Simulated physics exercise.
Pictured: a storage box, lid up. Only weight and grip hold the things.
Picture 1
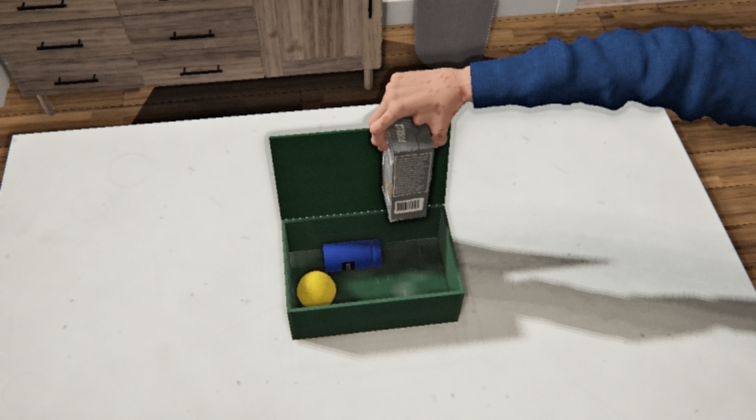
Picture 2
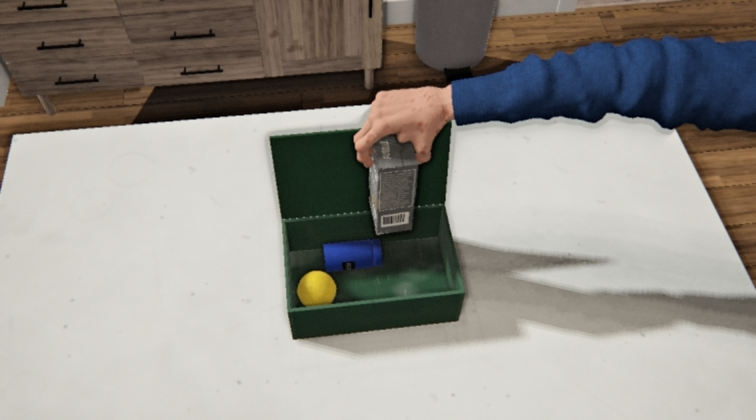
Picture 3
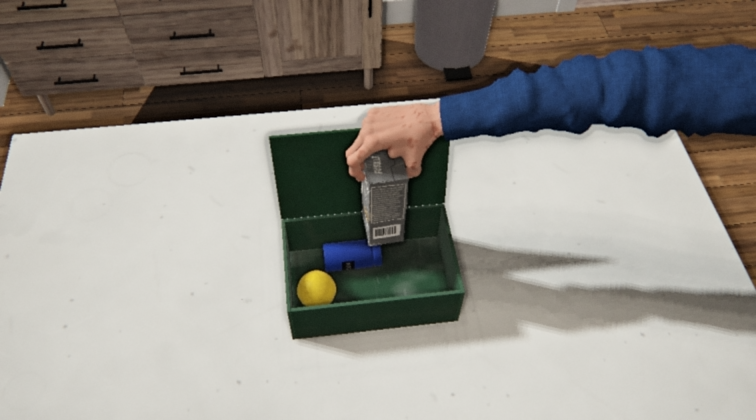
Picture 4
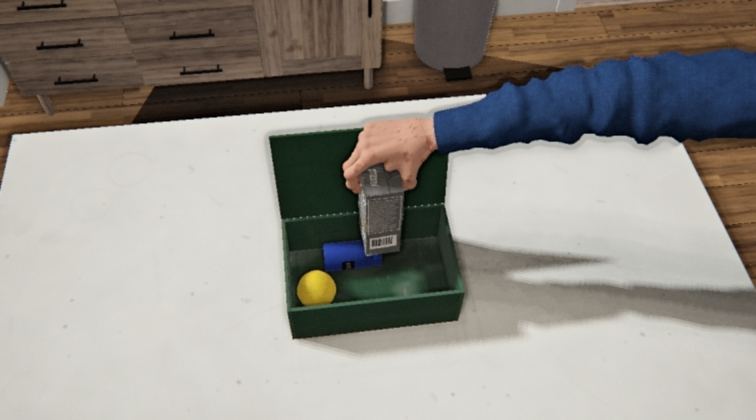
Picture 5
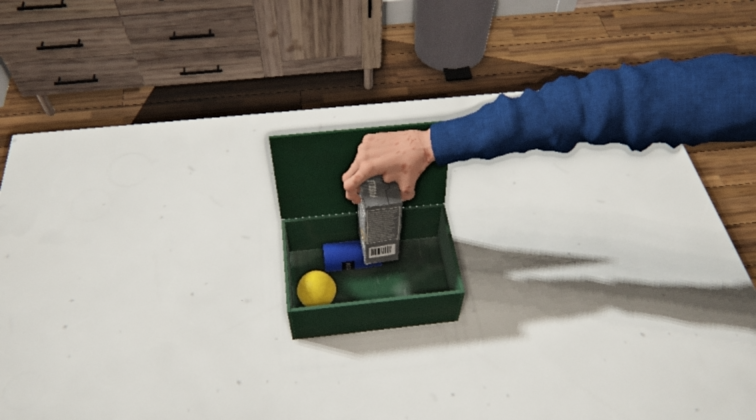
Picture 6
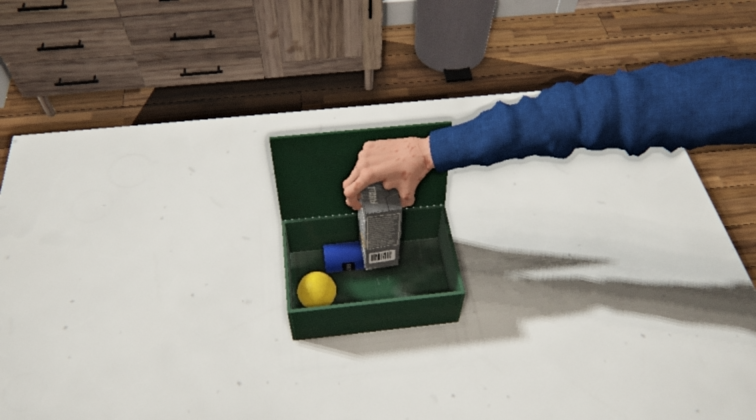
A hand in a blue sleeve lowered a grey carton into an open green storage box, shifting it slightly left on the way down, while a yellow lemon and a blue object stayed still inside.
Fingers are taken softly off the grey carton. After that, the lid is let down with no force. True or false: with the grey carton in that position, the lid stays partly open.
True.
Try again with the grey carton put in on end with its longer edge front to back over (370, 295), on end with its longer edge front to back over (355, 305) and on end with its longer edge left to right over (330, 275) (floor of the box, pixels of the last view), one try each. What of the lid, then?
The lid stays up the first time, goes down the second time and stays up the third time.
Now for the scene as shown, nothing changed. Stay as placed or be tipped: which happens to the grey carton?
Result: The grey carton leans over.
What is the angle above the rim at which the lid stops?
Near 30°.
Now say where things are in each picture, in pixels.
In the first picture, on its way; grey carton (406, 169); yellow lemon (317, 291).
In the second picture, on its way; grey carton (392, 184); yellow lemon (317, 290).
In the third picture, on its way; grey carton (383, 197); yellow lemon (317, 290).
In the fourth picture, on its way; grey carton (380, 208); yellow lemon (317, 290).
In the fifth picture, on its way; grey carton (379, 218); yellow lemon (317, 290).
In the sixth picture, put in, still held; grey carton (379, 224); yellow lemon (317, 291).
Then, 0.60 s on from there, grey carton turned 40° from how it was put near (381, 274).
Then, 1.50 s on from there, lid 66° above the rim; grey carton turned 40° from how it was put near (381, 274).
Then, 1.80 s on from there, lid 32° above the rim; grey carton turned 40° from how it was put near (381, 274).
In the end, lid 28° above the rim; toppled in the box, grey carton; the other 2 unmoved. At the end, from the last picture's camera, grey carton near (381, 273).
